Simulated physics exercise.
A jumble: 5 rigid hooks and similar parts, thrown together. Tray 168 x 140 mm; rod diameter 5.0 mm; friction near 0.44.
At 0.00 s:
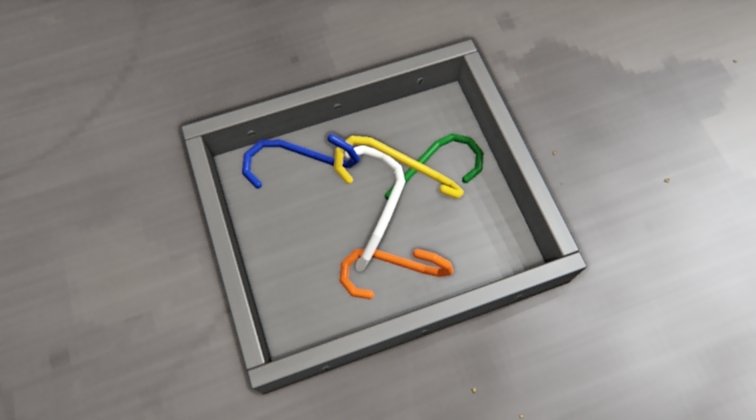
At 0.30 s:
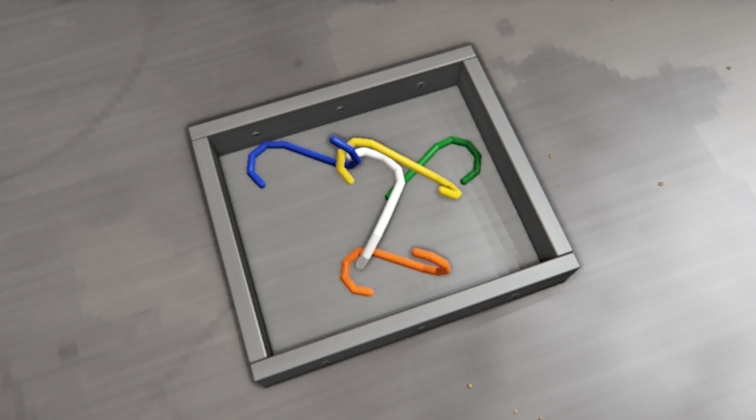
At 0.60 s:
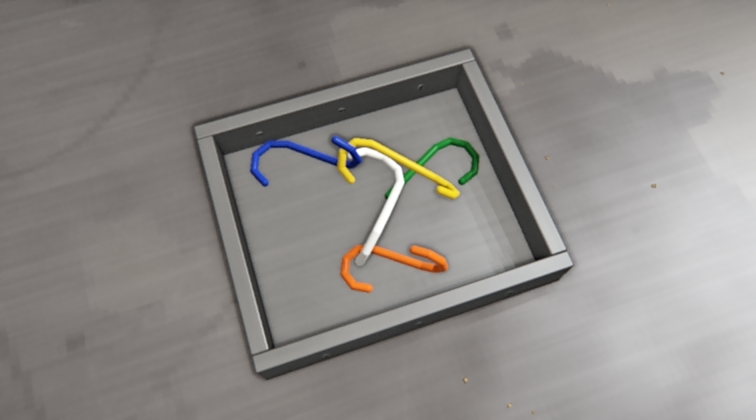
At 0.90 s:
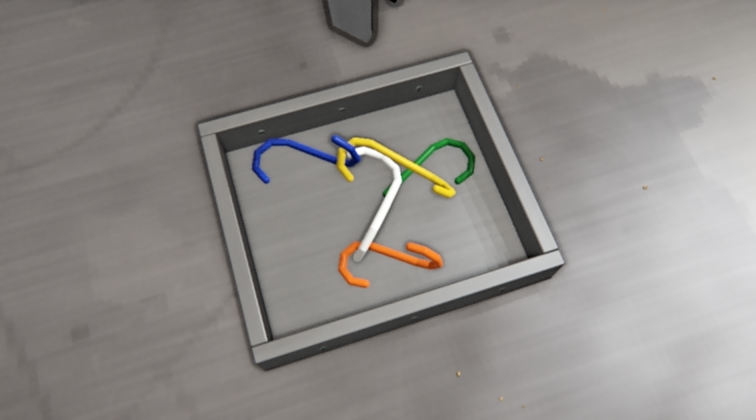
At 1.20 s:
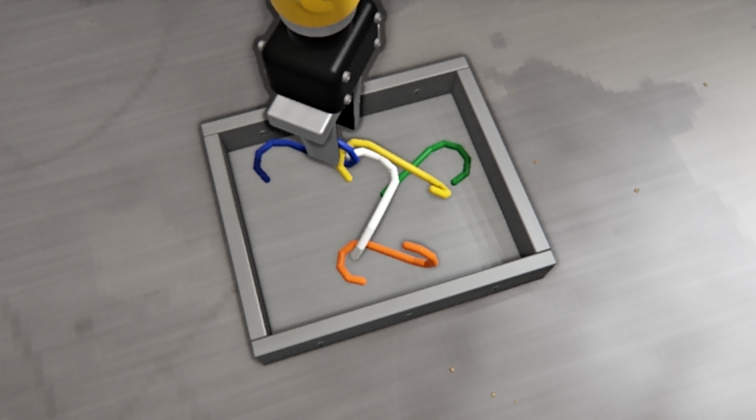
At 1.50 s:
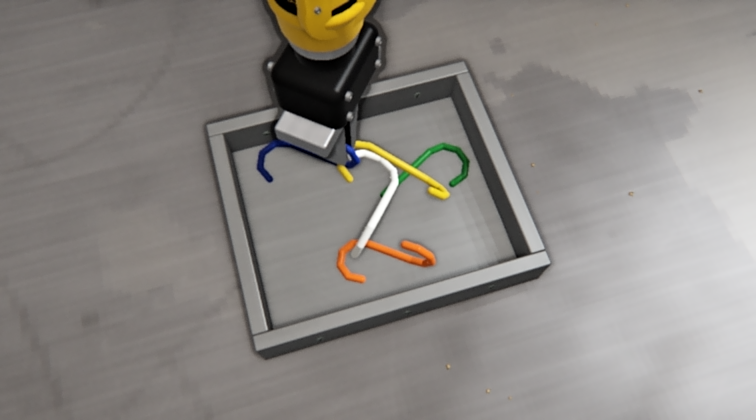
In this clip, five colored hooks lie partly tangled inside a gray rectangular frame while the view shifts slightly. A black and yellow robotic gripper enters from the top, lowers over the blue hook and closes on it.
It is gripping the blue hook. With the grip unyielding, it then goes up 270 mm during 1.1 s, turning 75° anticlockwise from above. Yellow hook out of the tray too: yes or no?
Yes, out.
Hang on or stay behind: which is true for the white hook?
The white hook goes with it.
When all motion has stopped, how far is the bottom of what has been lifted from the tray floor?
Some 130 mm.
By 1.83 s, lowest point more than 20 mm over the tray floor, blue hook 58 mm.
By 2.11 s, lowest point more than 20 mm over the tray floor, blue hook 159 mm, yellow hook 89 mm, white hook 24 mm.
By 2.60 s, lowest point more than 20 mm over the tray floor, blue hook 272 mm, yellow hook 202 mm, white hook 141 mm.
Finally, hanging blue hook 272 mm, yellow hook 201 mm, white hook 134 mm; the other 2 are down.
